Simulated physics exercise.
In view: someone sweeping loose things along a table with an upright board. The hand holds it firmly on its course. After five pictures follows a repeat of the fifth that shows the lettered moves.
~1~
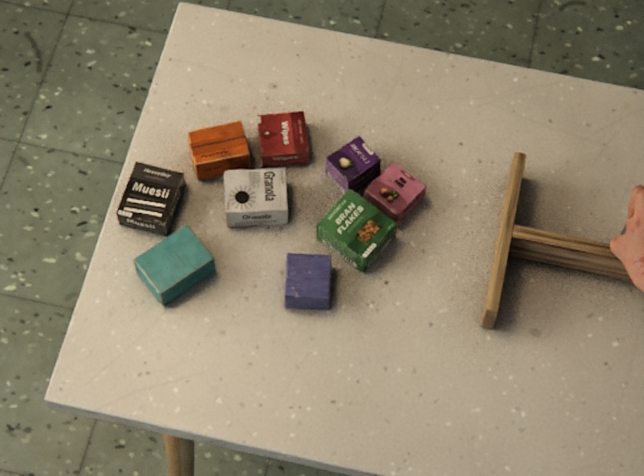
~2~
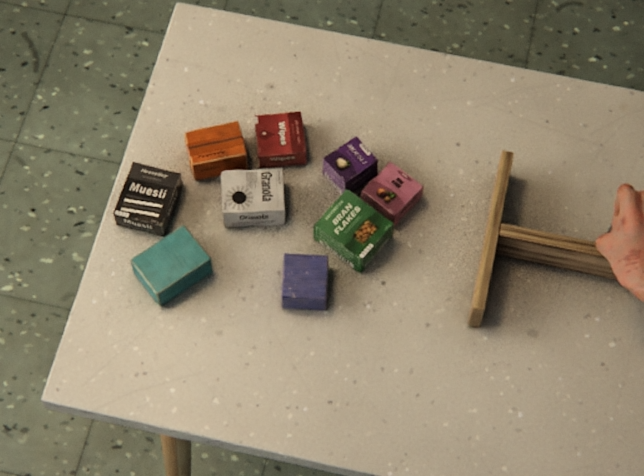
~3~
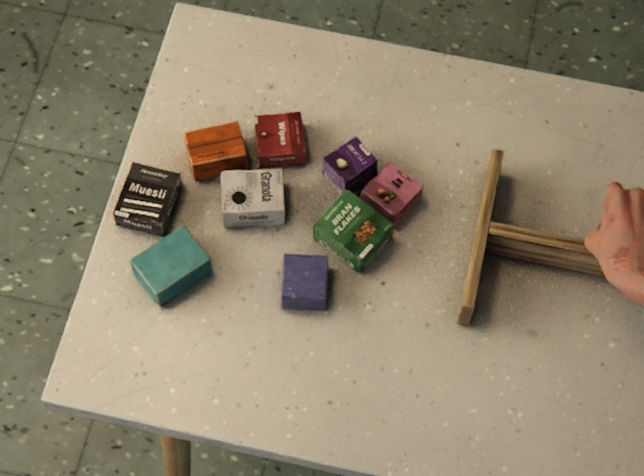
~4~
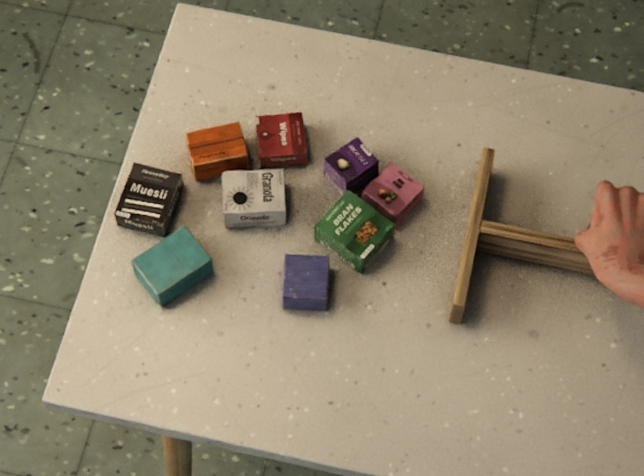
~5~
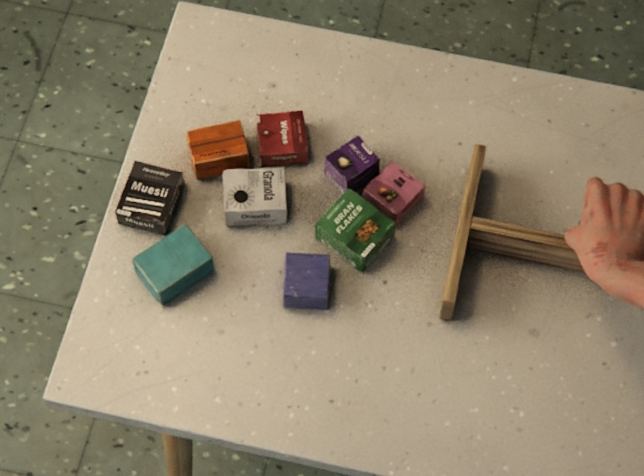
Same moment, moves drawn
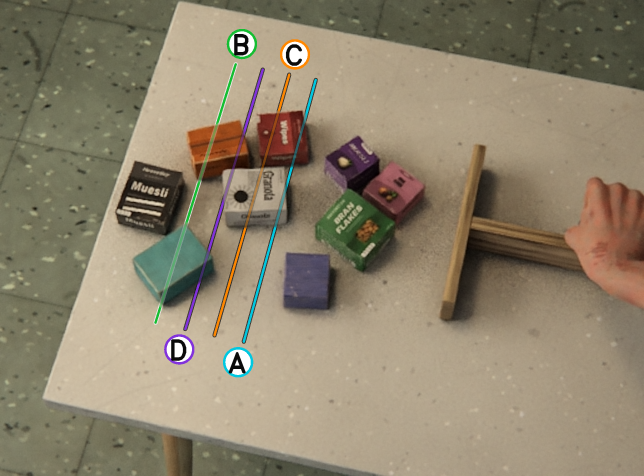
A hand at the right edge grips the handle of an upright wooden board on a pale speckled table, seen from above at an angle over a green tiled floor. Left of the board lie small boxes and blocks: black, orange, red, white and turquoise farther left, purple, pink, green and blue nearer. The board slides slowly a short way left, touching nothing, while the view shifts very slightly.
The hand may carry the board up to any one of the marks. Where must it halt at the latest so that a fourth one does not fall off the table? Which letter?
B is the last line within the limit.
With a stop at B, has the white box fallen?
By then, yes.
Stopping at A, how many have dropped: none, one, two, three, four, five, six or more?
By then, none.
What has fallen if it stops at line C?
It is the black packet.
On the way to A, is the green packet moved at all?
By then, yes.
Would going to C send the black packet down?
Yes.
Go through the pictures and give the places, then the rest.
In the first frame, turquoise block (175, 266); black packet (151, 199); blue block (308, 282).
In the second frame, board (494, 227); purple packet (350, 167).
In the third frame, board (483, 225); white box (253, 198).
In the fourth frame, board (474, 224); orange box (217, 151).
In the fifth frame, board (465, 221); turquoise block (174, 265); black packet (150, 198); blue block (307, 281).
On the marked copy, A at (282, 204); B at (198, 187); C at (254, 198); D at (226, 193).
With B. Early on, board (368, 201); red box (272, 134); purple packet (310, 160).
Further on, board (273, 181); black packet (115, 193); white box (177, 181).
At the end, board (200, 166); black packet over the edge; white box over the edge; two fallen.
As for the rest, A is within the limit but short; C is within the limit but short; D is within the limit but short.
